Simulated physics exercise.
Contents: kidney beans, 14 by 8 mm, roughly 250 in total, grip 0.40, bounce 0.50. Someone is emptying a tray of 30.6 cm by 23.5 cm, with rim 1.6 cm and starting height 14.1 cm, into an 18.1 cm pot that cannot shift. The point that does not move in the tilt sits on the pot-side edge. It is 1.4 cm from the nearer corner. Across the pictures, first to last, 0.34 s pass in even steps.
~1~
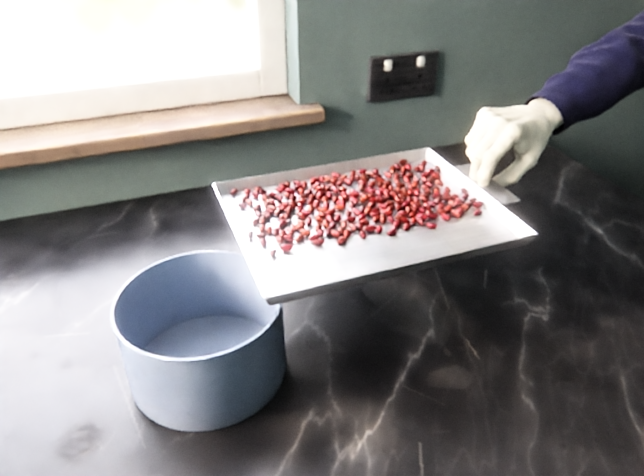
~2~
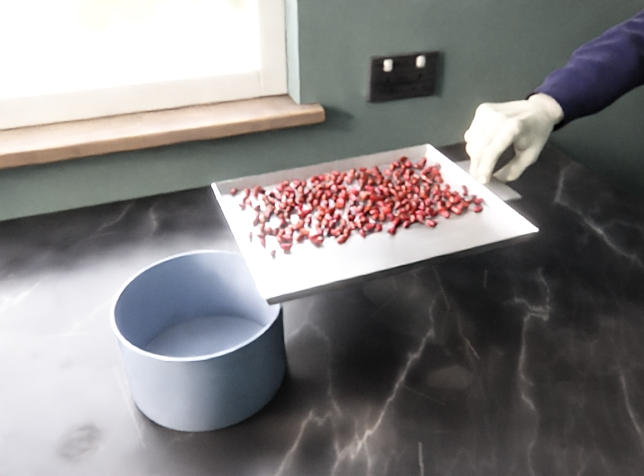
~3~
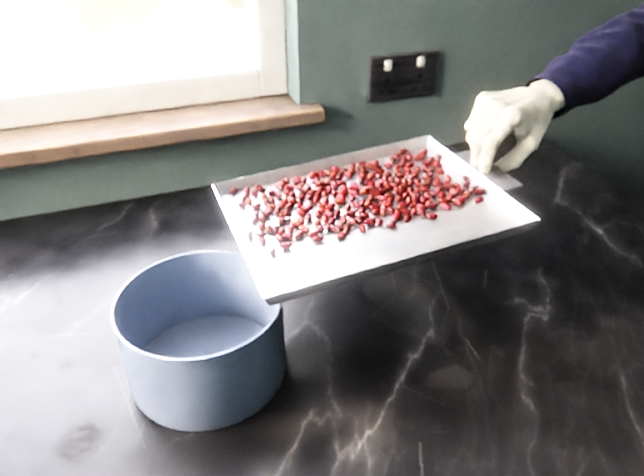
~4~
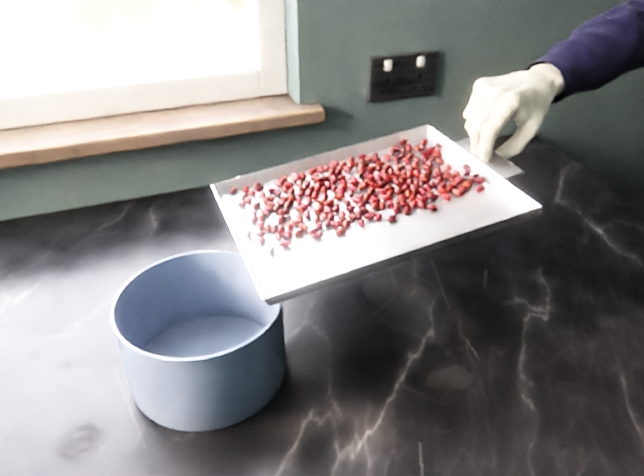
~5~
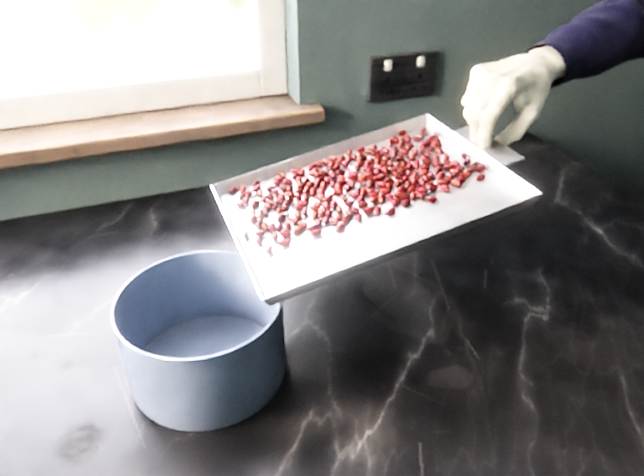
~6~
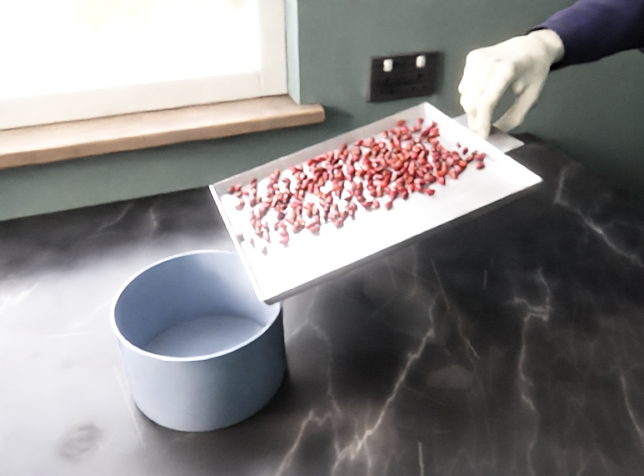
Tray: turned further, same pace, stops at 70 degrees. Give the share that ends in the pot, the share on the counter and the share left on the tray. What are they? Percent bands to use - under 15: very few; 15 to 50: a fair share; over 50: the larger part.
Pot - a fair share, counter - a fair share, left on the tray - a fair share.
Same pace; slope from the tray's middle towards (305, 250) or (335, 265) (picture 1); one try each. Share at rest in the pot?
Some 70 and 25 per cent.
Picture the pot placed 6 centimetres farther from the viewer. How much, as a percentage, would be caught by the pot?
About 60 %.
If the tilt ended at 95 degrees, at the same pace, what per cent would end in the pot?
55 percent.
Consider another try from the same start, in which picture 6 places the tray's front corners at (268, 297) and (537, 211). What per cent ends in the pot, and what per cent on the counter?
In the pot: 5 per cent; on the counter: 90 per cent.
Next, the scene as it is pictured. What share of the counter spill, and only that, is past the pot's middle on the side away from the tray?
I reckon around 50 per cent.
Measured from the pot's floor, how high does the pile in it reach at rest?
Height: Approx. 1.5 cm.
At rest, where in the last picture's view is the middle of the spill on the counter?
You'll find it at about pixel (189, 291).
Then, 0.58 s after the last picture, tilt 40 degrees; the tray holds 100 %, the pot 0 %.
Then, 0.97 s after the last picture, tilt 58 degrees; the tray holds 85 %, the pot 10 %.
Then, 1.44 s after the last picture, tilt 70 degrees; the tray holds 40 %, the pot 30 %.
In the end, pot 40 %, counter 35 %, tray 25 %.
